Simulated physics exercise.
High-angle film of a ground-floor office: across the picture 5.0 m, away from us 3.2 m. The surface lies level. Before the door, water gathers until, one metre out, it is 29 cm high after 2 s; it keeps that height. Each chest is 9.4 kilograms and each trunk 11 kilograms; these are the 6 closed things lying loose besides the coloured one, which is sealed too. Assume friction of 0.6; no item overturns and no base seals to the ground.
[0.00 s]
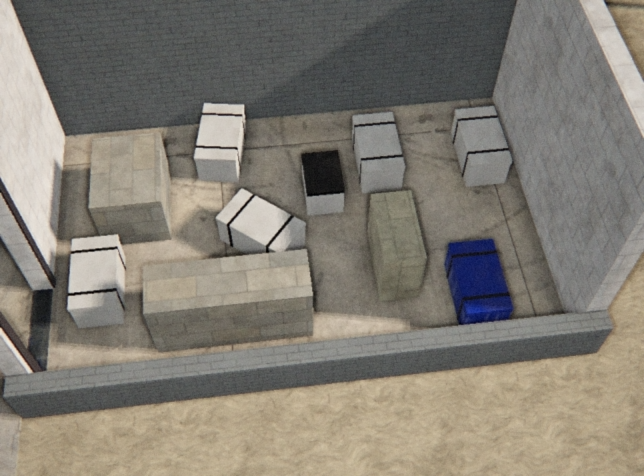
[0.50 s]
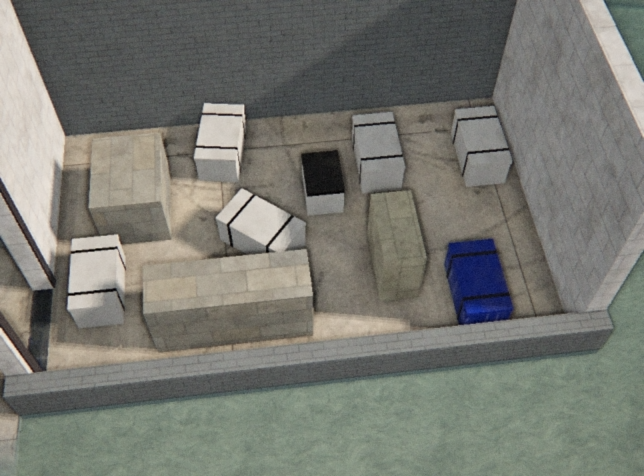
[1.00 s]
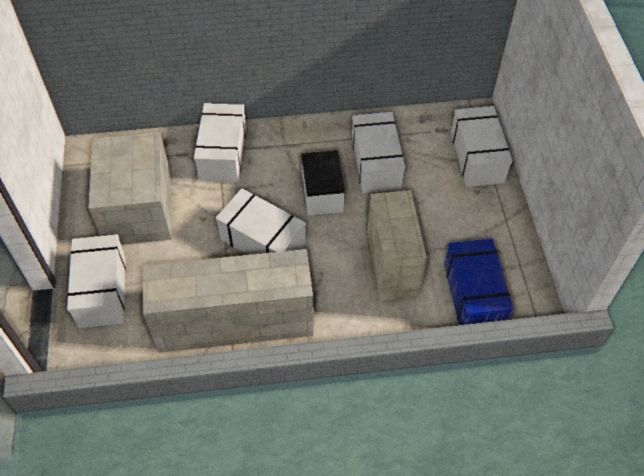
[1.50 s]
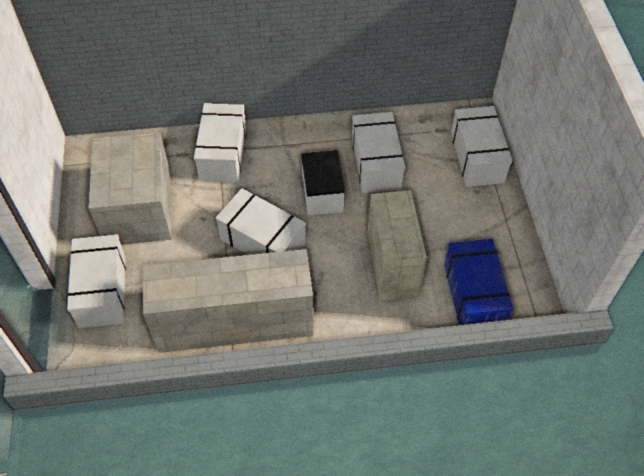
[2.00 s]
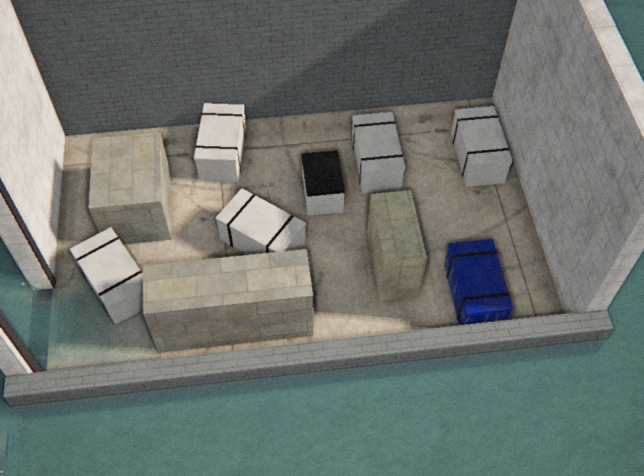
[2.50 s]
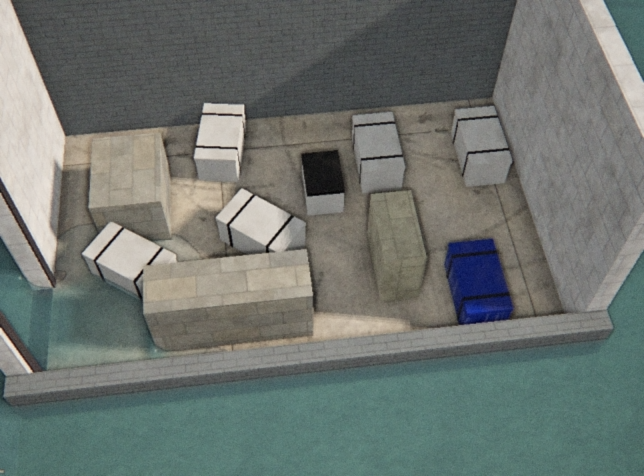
In a walled room seen from above, greenish water spread over the ground outside, then seeped in through the opening at left, and the nearest white box swung around while the blue trunk stayed put.
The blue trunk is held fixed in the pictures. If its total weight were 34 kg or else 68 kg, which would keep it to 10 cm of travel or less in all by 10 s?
Winning option: Only the heavier.
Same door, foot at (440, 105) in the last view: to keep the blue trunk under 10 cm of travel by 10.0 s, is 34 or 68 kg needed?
Both fall short.
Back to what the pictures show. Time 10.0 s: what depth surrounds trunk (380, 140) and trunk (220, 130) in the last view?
Close to 16 and 7 centimetres.
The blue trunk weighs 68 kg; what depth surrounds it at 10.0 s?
Close to 16 cm deep.
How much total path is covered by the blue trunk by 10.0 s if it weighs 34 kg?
200 cm, roughly.
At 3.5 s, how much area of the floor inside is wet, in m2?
Somewhere about 6.0 m2, give or take.
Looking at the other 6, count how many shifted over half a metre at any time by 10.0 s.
Count: 4.
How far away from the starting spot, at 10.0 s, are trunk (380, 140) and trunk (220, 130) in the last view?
They sit 100 cm and 40 cm away, in the order given.
After 3.5 s the blue trunk would be 0 cm from its start with 34 kg and 0 cm from its start with 68 kg; 0 cm of water round it then.
After 4.5 s the blue trunk would be 8 cm from its start with 34 kg and 0 cm from its start with 68 kg; 6 cm of water round it then.
After 7.0 s the blue trunk would be 49 cm from its start with 34 kg and 0 cm from its start with 68 kg; 7 cm of water round it then.
After 10.0 s the blue trunk would be 37 cm from its start with 34 kg and 1 cm from its start with 68 kg; 16 cm of water round it then.
